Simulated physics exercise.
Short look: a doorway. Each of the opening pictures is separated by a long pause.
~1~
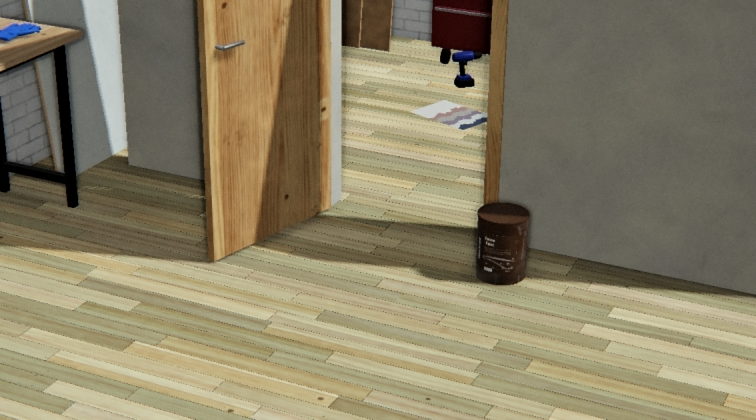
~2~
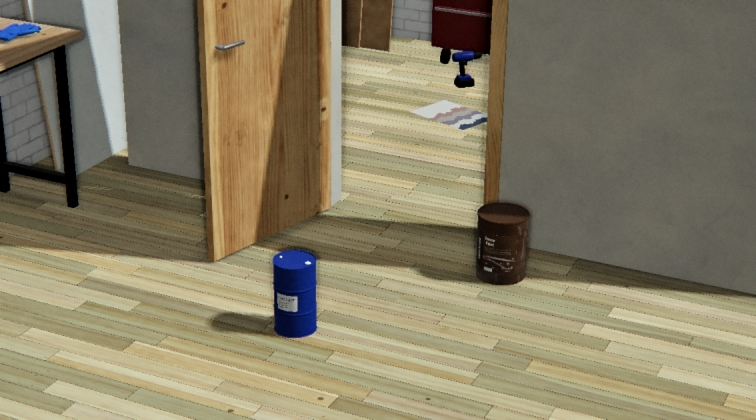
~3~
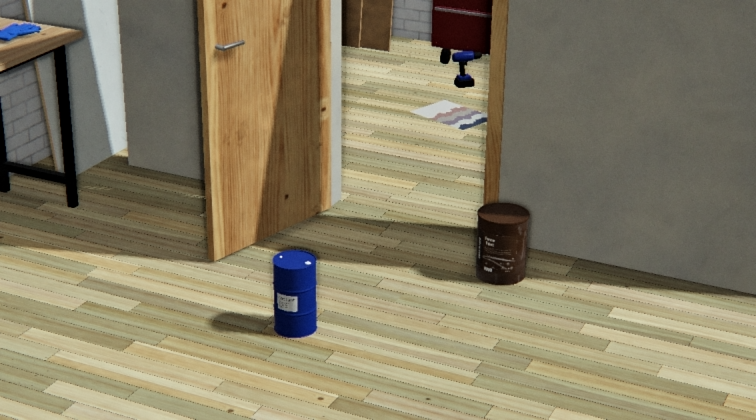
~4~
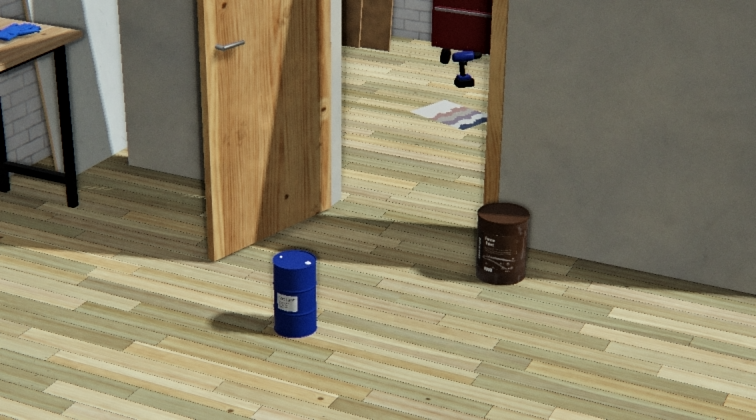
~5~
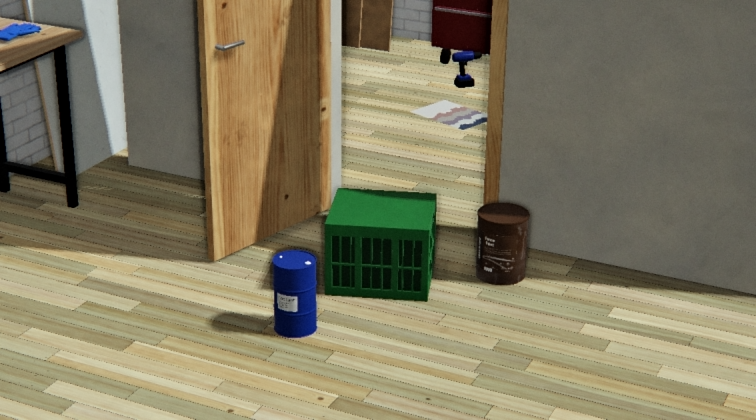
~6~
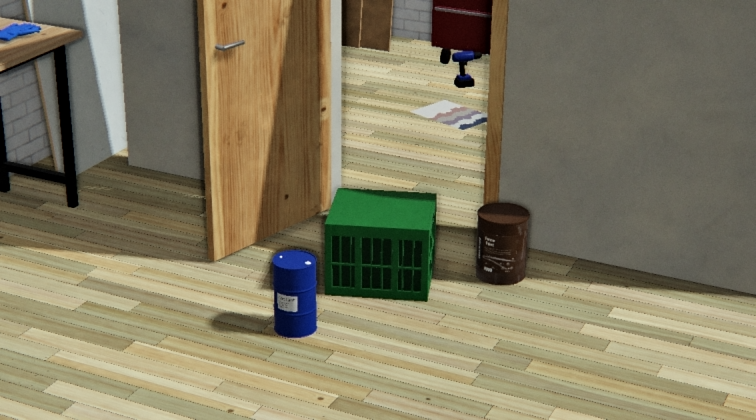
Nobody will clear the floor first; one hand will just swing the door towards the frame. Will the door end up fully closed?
No, I expect the push will fail.
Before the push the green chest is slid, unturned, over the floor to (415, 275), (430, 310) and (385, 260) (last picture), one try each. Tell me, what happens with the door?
Case 1: Door stays partly open. Case 2: Door ends up flush. Case 3: Door stays partly open.
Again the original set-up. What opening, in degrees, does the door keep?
Open angle: About 60°.
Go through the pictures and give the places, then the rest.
The first picture shows door wide open and still.
The second picture shows door wide open and still; blue canister (295, 294); brown pail (502, 244).
The third picture shows door wide open and still; blue canister (295, 294); brown pail (502, 244).
The fourth picture shows door wide open and still; blue canister (295, 294); brown pail (502, 244).
The fifth picture shows door wide open and still; blue canister (295, 294); brown pail (502, 244).
The sixth picture shows door wide open and still; green chest (382, 244); blue canister (295, 294).
Then, 0.50 s on from there, door at 94°.
Then, 0.80 s on from there, door at 79°.
Then, 1.10 s on from there, door at 63°.
In the end, door at 62°; all 3 unmoved. At the end, from the last picture's camera, green chest near (388, 243).
